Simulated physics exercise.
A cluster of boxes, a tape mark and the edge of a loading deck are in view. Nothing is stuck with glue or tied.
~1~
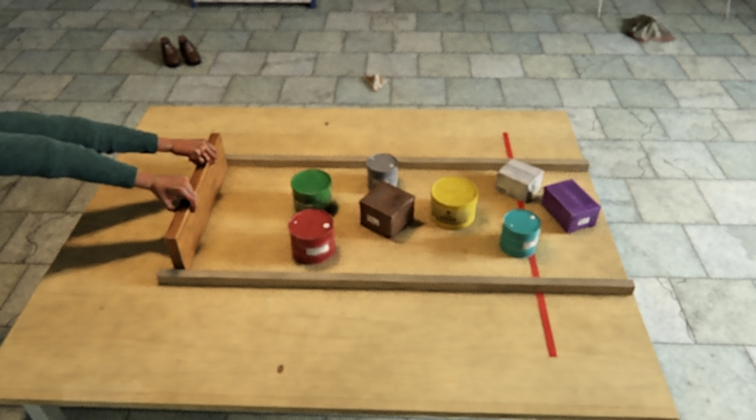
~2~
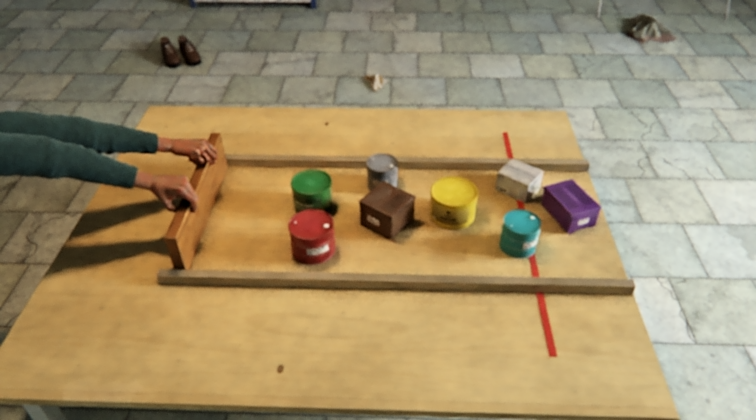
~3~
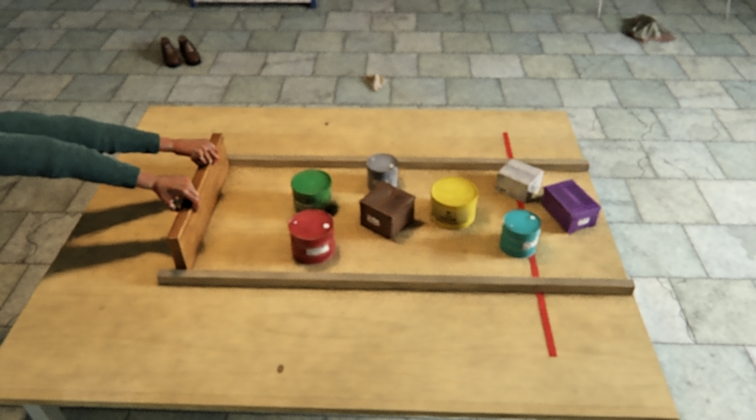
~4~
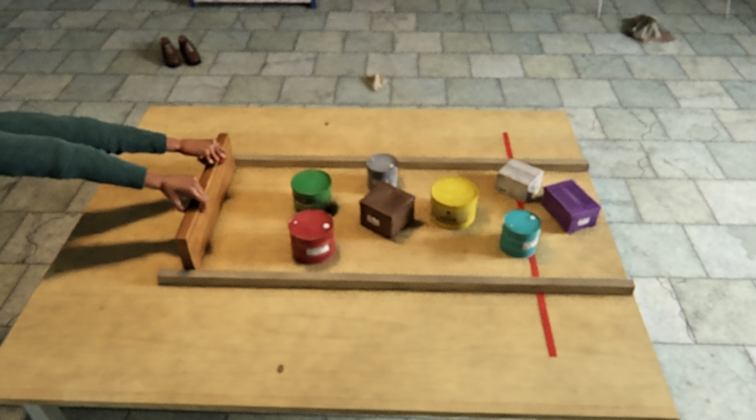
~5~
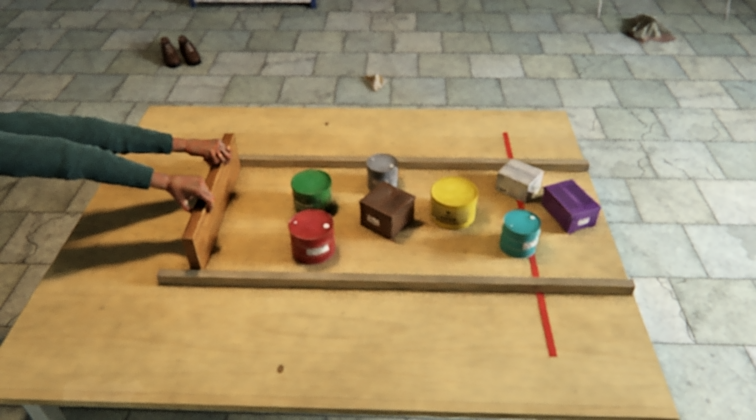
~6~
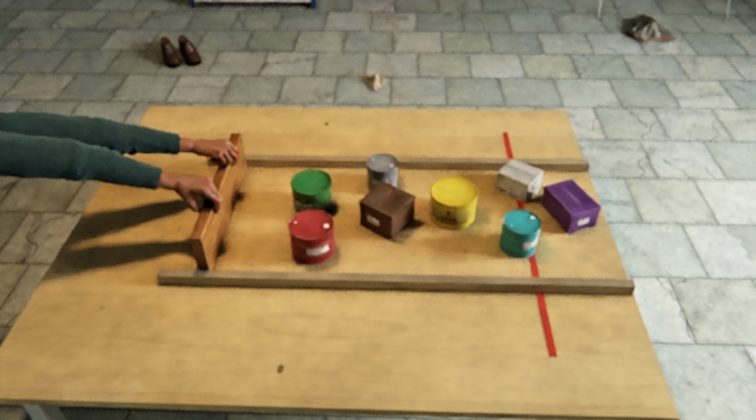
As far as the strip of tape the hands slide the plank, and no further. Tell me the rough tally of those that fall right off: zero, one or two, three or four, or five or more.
Tally: One or two.
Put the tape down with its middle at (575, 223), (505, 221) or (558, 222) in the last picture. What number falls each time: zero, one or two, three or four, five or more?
At least five; no fall at all; either three or four.
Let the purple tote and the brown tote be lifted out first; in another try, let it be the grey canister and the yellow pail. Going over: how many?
That makes 0 fallen, then 0 fallen in the other try.
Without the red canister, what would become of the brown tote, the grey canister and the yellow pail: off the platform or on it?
Result - brown tote: It stays aboard; grey canister: It stays aboard; yellow pail: It stays aboard.
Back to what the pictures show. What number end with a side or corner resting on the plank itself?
Contact count: 3.
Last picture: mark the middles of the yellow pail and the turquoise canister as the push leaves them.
In the last picture the yellow pail sits at (584, 193) while the turquoise canister sits at (600, 250).
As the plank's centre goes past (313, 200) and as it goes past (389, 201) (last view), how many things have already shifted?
Respectively 2 and 5.
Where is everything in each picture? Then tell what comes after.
The first picture shows purple tote (570, 206); white parcel (519, 180); turquoise canister (520, 234); plank (200, 198); tape (525, 222).
The second picture shows white parcel (519, 180); plank (200, 198).
The third picture shows turquoise canister (520, 234); brown tote (387, 210).
The fourth picture shows purple tote (570, 206); grey canister (382, 174).
The fifth picture shows white parcel (519, 180); green pail (312, 194).
The sixth picture shows purple tote (570, 206); white parcel (519, 180); turquoise canister (520, 234); plank (222, 199); tape (525, 222).
A little later, none off yet; purple tote at rest near (570, 206); white parcel at rest near (519, 180); turquoise canister at rest near (520, 234).
When it is over, the number that fall off is one or two; down, purple tote.
